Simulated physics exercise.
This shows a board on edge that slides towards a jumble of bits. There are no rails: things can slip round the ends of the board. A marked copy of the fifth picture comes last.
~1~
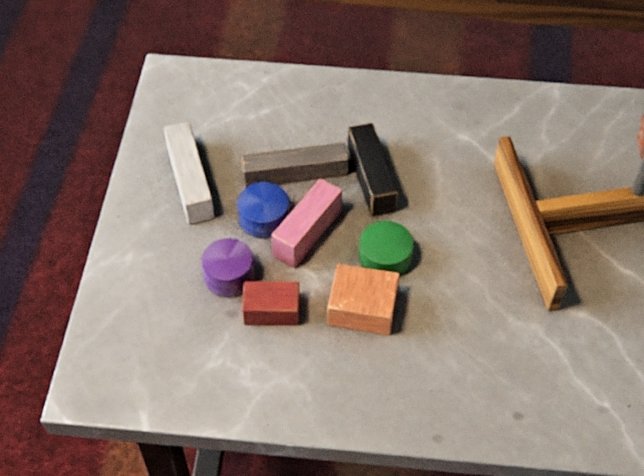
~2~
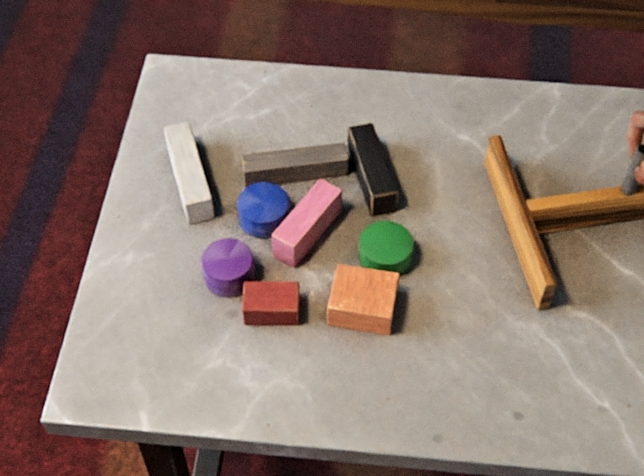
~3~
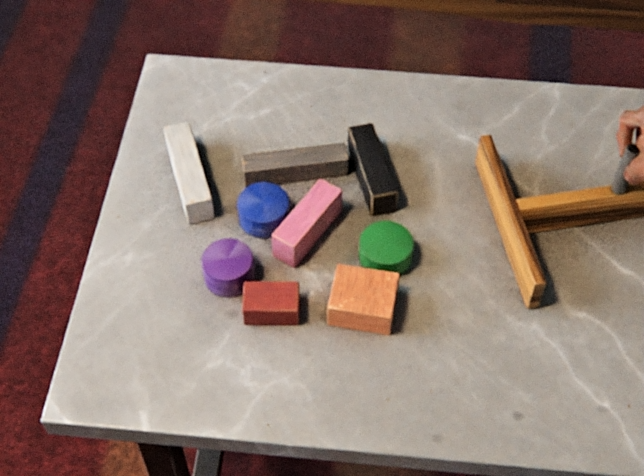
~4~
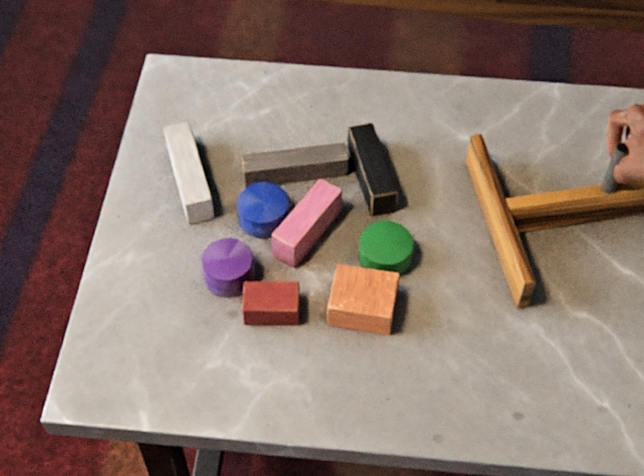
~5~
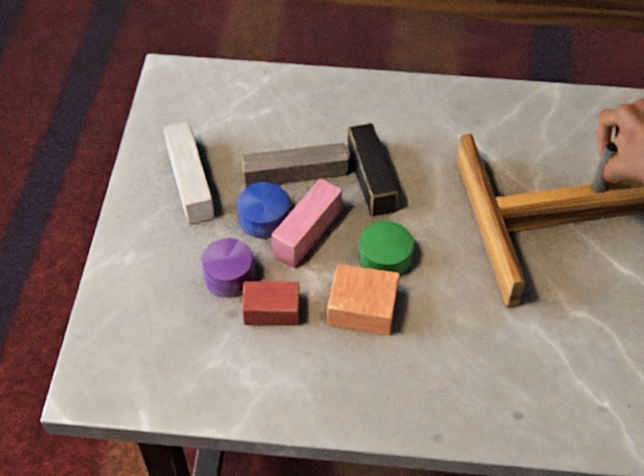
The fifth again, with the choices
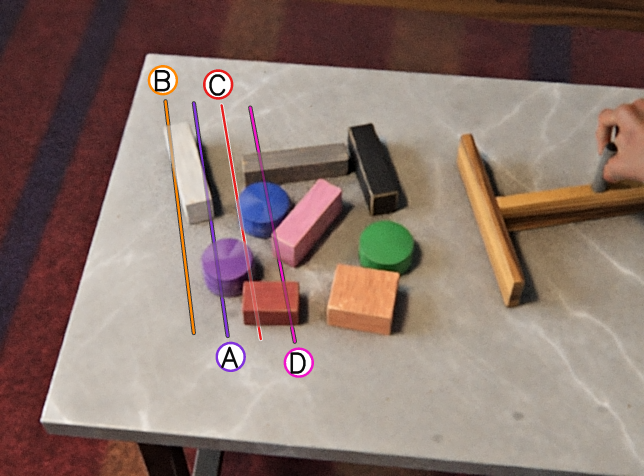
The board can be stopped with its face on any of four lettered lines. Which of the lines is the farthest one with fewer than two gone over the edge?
It should halt at A.
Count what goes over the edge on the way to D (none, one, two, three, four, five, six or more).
By then, none.
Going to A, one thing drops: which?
The white bar goes over.
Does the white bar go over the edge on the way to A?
Yes.
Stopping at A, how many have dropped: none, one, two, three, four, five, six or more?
By then, one.
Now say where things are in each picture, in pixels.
The first frame shows red block (271, 304); purple tin (229, 268); grey bar (295, 165).
The second frame shows board (522, 206); black stick (372, 169).
The third frame shows board (511, 205); green tin (386, 250).
The fourth frame shows board (501, 204); pink bar (308, 223).
The fifth frame shows board (492, 203); red block (271, 304); purple tin (229, 268); grey bar (295, 165).
On the marked copy, A at (209, 210); B at (178, 207); C at (239, 212); D at (270, 215).
Taking A. A third of the way, board (389, 195); black stick (356, 168); grey bar (288, 166).
Two thirds of the way, board (289, 188); white bar (128, 180); grey bar (194, 167).
When it is over, board (211, 181); white bar over the edge; grey bar (121, 168); one fallen.
As for the rest, B drops two; C is within the limit but short; D is within the limit but short.
